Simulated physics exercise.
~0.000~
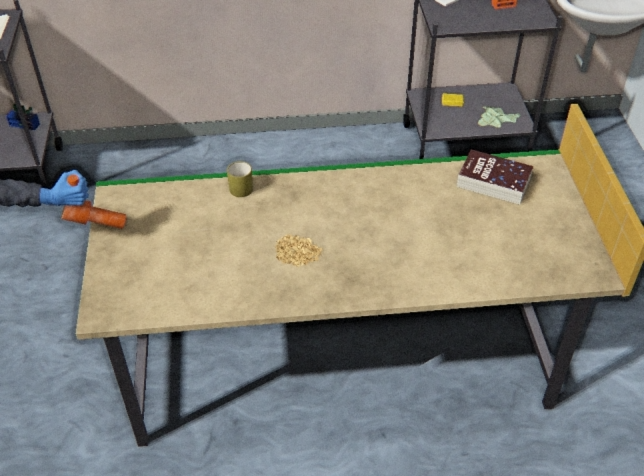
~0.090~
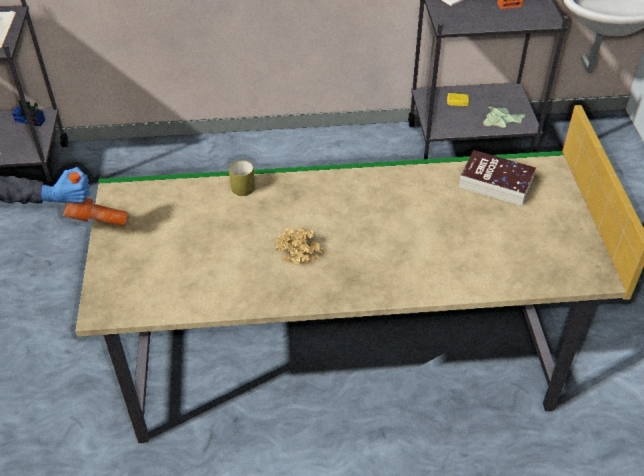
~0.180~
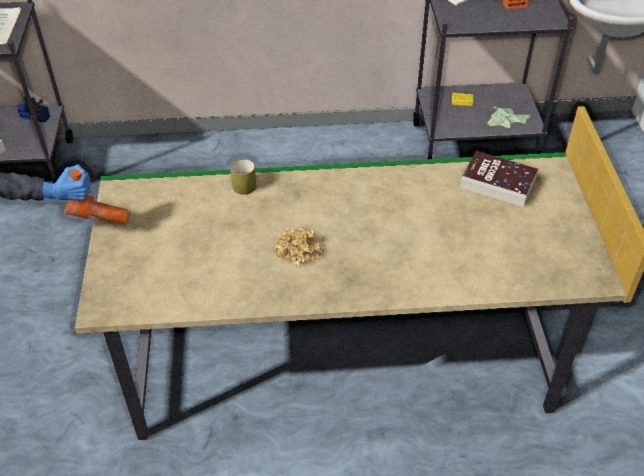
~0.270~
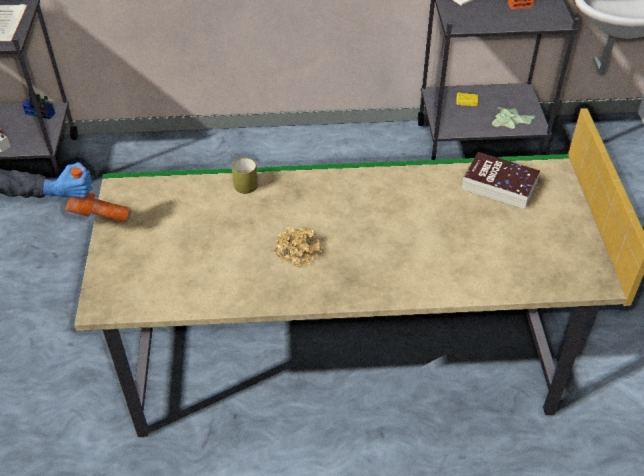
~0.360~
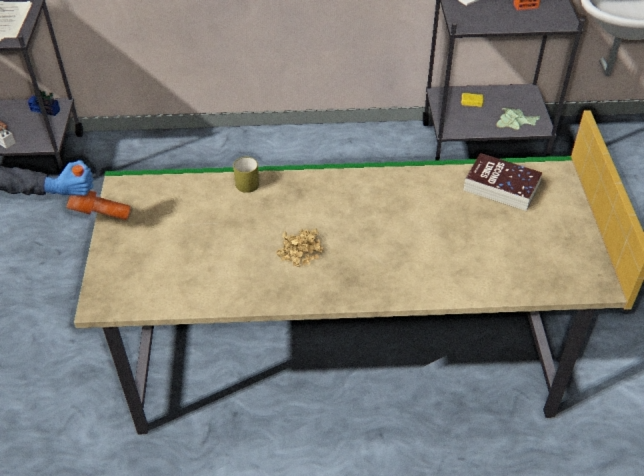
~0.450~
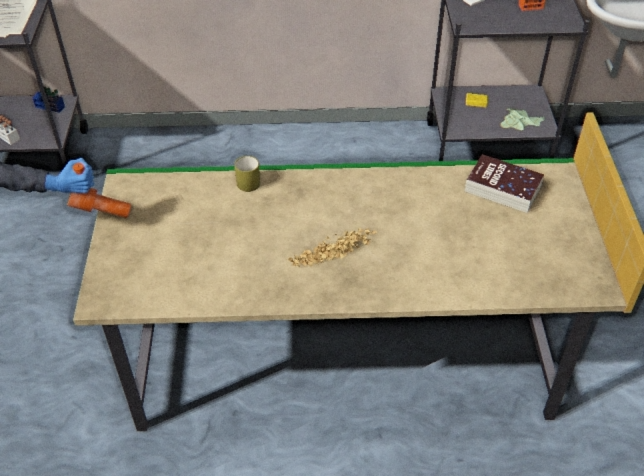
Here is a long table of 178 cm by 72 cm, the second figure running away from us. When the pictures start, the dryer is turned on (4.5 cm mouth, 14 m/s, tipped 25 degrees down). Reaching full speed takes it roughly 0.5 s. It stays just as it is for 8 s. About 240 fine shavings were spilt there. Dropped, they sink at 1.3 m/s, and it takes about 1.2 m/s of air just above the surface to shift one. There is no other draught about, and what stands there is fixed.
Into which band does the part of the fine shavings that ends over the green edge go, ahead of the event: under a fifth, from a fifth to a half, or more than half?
It goes in under a fifth.
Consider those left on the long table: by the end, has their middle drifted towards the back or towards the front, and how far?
Forward, some 10 cm.
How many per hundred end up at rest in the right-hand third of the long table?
It comes out near 40 in a hundred.
After 1.6 s, 58 % are on the move or not yet settled, 0 % are over the green edge; the middle of those still in play is near (608, 276).
After 2.6 s, 37 % are on the move or not yet settled, 0 % are over the green edge; the middle of those still in play is near (611, 271).
After 4.4 s, 27 % are on the move or not yet settled, 0 % are over the green edge; the middle of those still in play is near (606, 270).
After 8.0 s, at the end, 0 % are over the green edge; the middle of those still in play is near (606, 264).
